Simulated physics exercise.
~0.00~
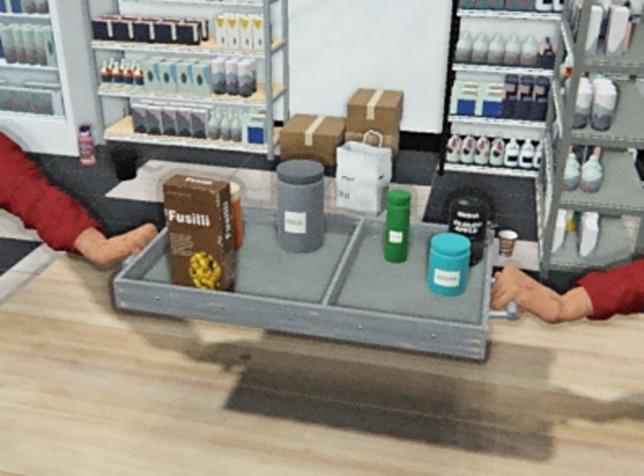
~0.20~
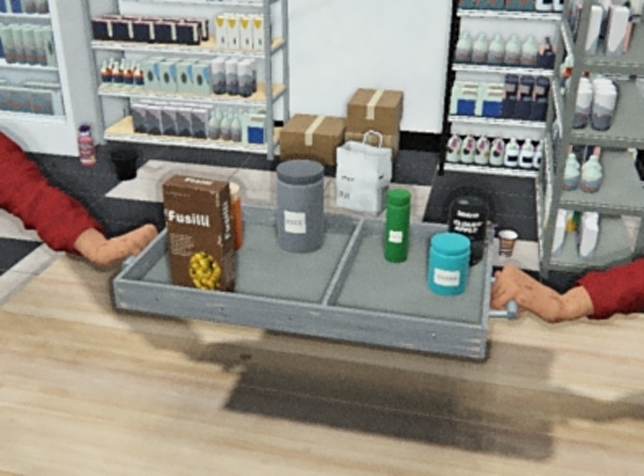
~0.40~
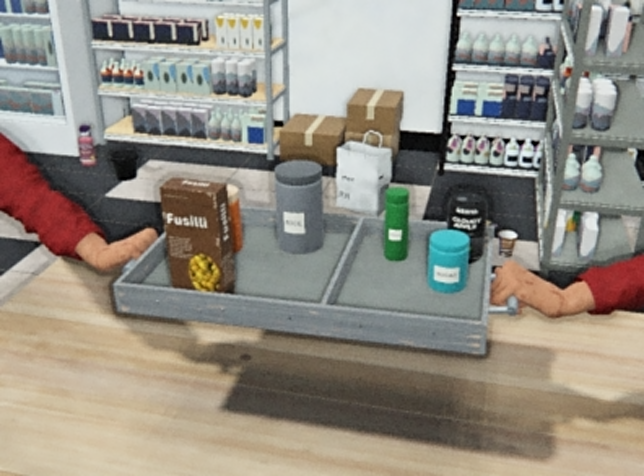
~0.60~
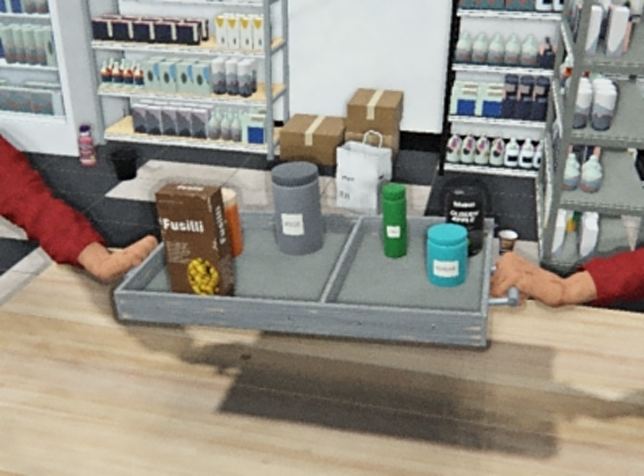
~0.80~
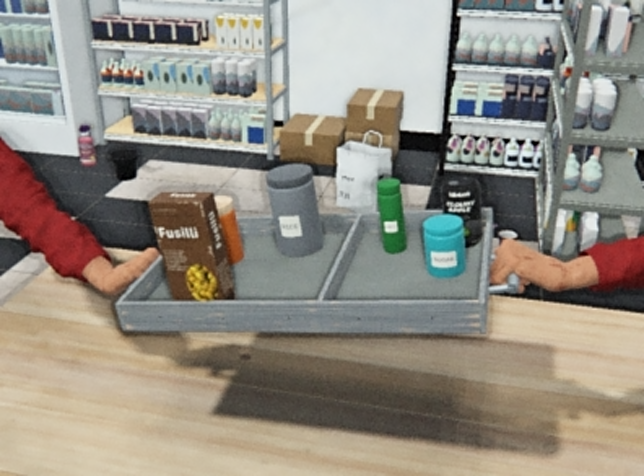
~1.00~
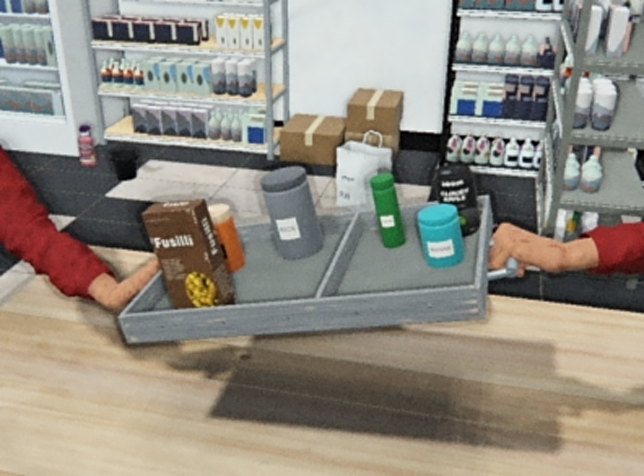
Two hands in red sleeves held a grey tray of containers and a brown fusilli packet level above a wooden counter, then gradually tilted it, lowering the left end while the items leaned with it.
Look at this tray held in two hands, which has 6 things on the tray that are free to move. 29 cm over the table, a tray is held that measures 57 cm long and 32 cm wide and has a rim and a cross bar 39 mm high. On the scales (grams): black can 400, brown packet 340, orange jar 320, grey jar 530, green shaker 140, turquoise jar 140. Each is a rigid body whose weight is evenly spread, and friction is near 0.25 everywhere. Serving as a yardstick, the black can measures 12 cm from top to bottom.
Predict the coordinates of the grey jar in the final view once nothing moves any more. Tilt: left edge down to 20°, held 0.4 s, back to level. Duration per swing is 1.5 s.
Its coordinates would be about (220, 195).
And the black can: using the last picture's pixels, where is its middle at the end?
Its centre ends close to (380, 218) in the last view.
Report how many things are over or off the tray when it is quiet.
The count comes out at 0.
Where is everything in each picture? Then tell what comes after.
Tray level; grey jar (301, 206); black can (467, 231), in the first frame.
Tray level; green shaker (398, 226), in the second frame.
Tilt 2°, left edge down; turquoise jar (448, 261); black can (466, 228), in the third frame.
Tilt 4°, left edge down; brown packet (197, 247), in the fourth frame.
Tilt 9°, left edge down; green shaker (392, 216); turquoise jar (445, 246), in the fifth frame.
Tilt 14°, left edge down; grey jar (292, 213); black can (458, 201), in the sixth frame.
After 1.40 s, tilt 19°, left edge down; grey jar slid 3 cm near (274, 220); brown packet slid 4 cm; green shaker slid 3 cm.
After 1.60 s, tilt 20°, left edge down; grey jar slid 10 cm near (243, 228); brown packet tipped 4° from how it sat; black can slid 10 cm.
After 1.90 s, tilt 20°, left edge down; grey jar slid 16 cm near (217, 232); black can slid 14 cm; turquoise jar slid 14 cm.
At rest (4.0 s), not toppled but over 5 cm from the start, black can, brown packet, orange jar, grey jar, green shaker and turquoise jar. In the last view, grey jar near (220, 195).
